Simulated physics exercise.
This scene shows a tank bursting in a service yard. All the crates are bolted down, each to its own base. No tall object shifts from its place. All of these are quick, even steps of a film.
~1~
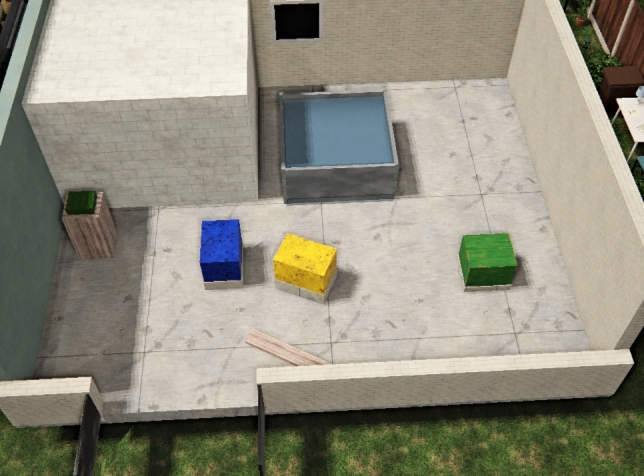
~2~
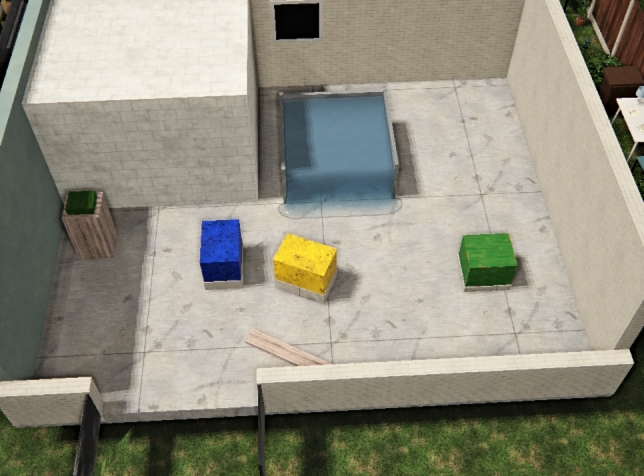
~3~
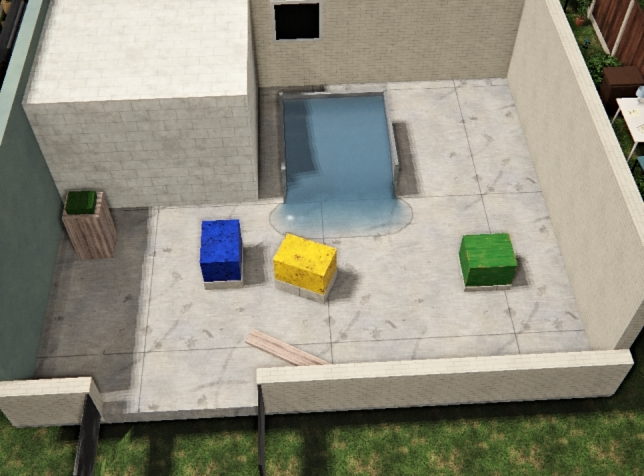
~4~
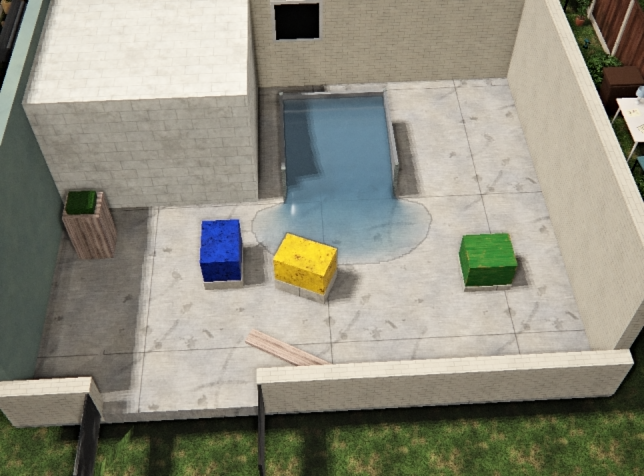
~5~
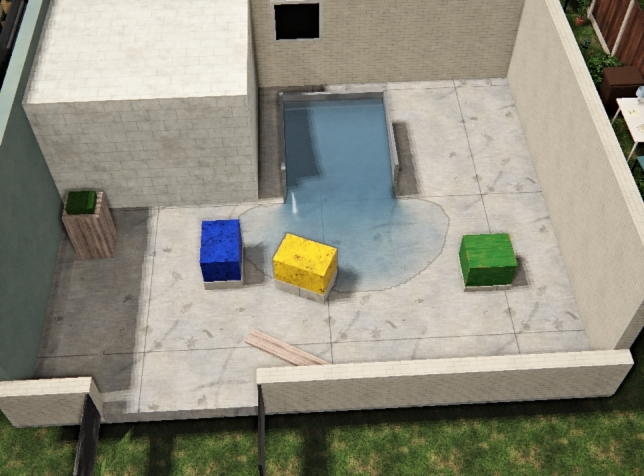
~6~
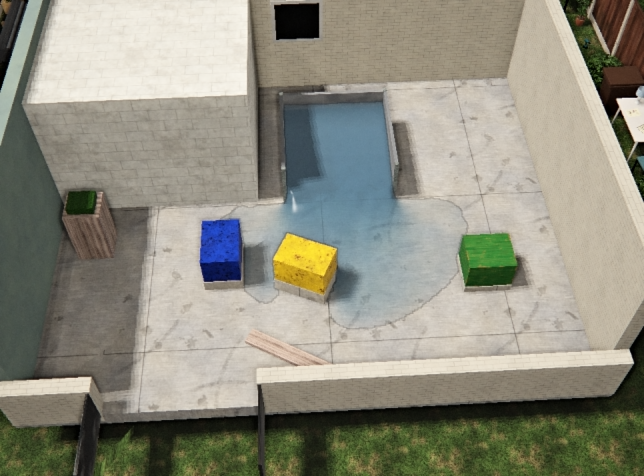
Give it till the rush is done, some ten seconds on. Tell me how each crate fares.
The green crate has too short a plinth, the yellow crate has too short a plinth, the blue crate has too short a plinth.
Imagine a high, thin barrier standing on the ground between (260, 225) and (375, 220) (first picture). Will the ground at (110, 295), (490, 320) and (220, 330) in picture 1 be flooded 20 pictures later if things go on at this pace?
The first point comes out inundated, the next inundated, the last unwetted.
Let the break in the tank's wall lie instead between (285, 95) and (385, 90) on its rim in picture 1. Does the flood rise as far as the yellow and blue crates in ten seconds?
One by one: Yellow crate stays dry, blue crate is spared.
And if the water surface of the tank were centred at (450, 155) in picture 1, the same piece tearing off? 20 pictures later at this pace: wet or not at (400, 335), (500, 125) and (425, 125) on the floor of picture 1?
The first spot is inundated, the second inundated, and the third not reached.
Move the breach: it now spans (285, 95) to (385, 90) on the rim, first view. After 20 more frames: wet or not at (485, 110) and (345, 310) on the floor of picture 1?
Inundated, then untouched.
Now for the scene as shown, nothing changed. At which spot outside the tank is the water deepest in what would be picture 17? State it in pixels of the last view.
Check roughly (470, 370).
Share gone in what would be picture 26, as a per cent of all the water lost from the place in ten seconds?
Close to 35 out of every hundred.
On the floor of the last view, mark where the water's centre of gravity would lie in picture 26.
The balance point is around (392, 282).
A moment on, water covers 30 % of the floor; the green crate water round its plinth, the yellow crate water round its plinth, the blue crate water round its plinth.
Next, water covers 40 % of the floor; the green crate water round its plinth, the yellow crate water round its plinth, the blue crate water round its plinth.
Then, water covers 50 % of the floor; the green crate water round its plinth, the yellow crate water round its plinth, the blue crate water round its plinth.
Later, water covers 90 % of the floor; the green crate water round its plinth, the yellow crate water round its plinth, the blue crate water round its plinth.
In the end, water covers 100 % of the floor; the green crate was topped, the yellow crate was topped, the blue crate was topped.
